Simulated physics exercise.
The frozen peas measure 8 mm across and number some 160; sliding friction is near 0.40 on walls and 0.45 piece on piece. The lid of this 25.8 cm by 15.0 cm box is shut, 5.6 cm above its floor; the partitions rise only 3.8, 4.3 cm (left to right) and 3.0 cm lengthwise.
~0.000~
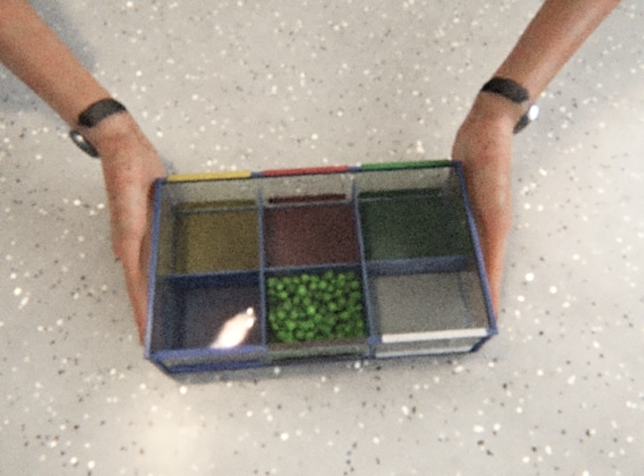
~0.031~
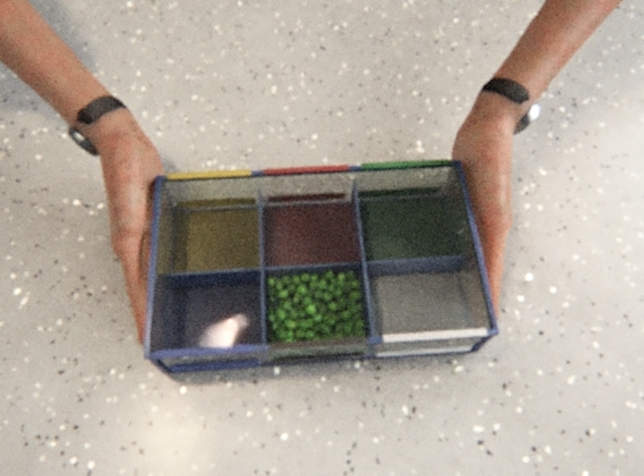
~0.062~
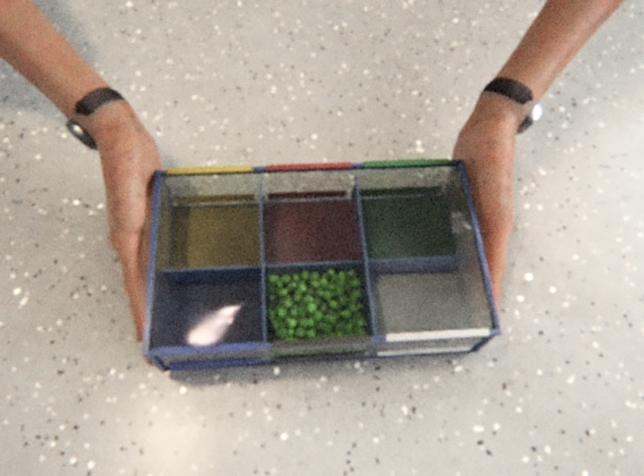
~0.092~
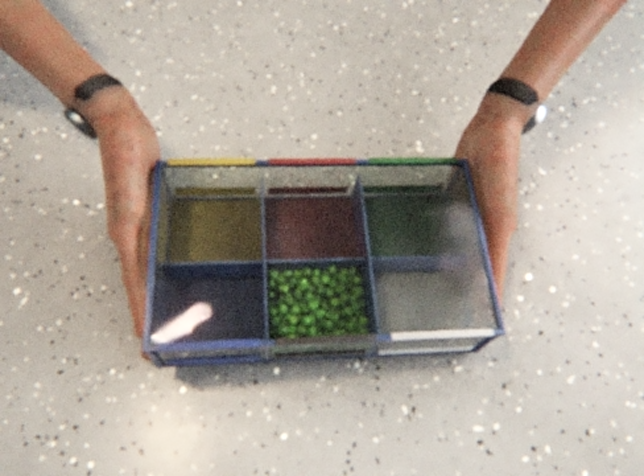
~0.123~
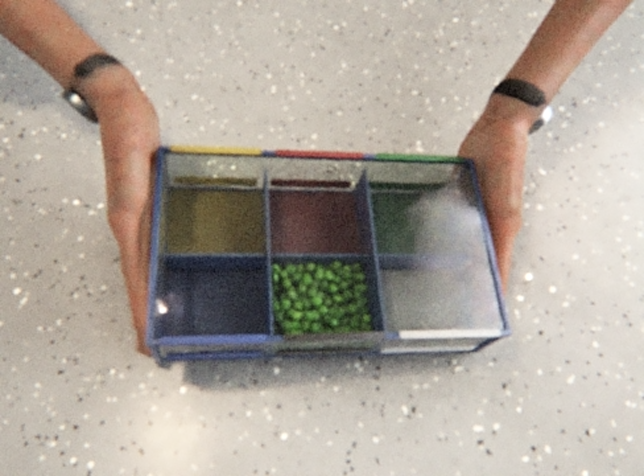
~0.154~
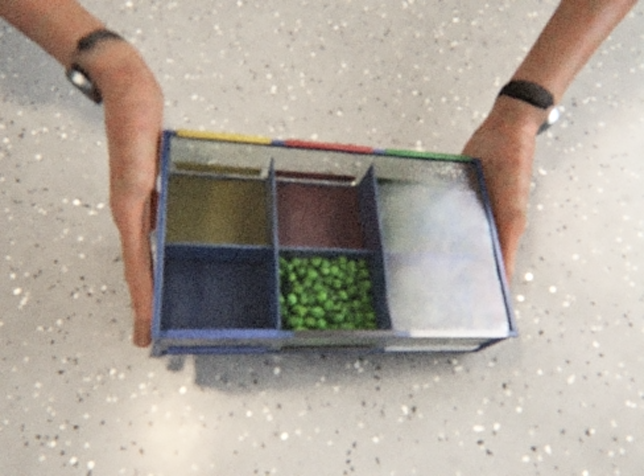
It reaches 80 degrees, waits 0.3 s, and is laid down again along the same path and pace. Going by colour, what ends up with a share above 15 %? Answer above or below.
Red: Below, blue: Below, green: Below, yellow: Below, white: Above, black: Above.
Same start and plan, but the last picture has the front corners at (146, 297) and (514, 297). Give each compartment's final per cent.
Red 35; blue 0; green 35; yellow 0; white 0; black 30.
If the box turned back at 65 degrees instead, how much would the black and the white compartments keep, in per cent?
Then: Black 95; white 5.
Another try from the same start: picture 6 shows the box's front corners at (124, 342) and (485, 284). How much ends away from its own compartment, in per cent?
It would be near 55 per cent.
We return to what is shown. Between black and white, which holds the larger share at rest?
The black compartment.
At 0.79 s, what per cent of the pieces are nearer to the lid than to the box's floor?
About 40 per cent.
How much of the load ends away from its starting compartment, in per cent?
Roughly 25 per cent.
Then, at 0.79 s, tilt 80 degrees; white 15 %, black 85 %.
After 1.22 s, tilt 46 degrees; white 25 %, black 75 %.
Then, at 1.73 s, tilt 0 degrees; white 25 %, black 75 %.
By 2.5 s all is still; red 0 %, blue 0 %, green 0 %, yellow 0 %, white 25 %, black 75 %.
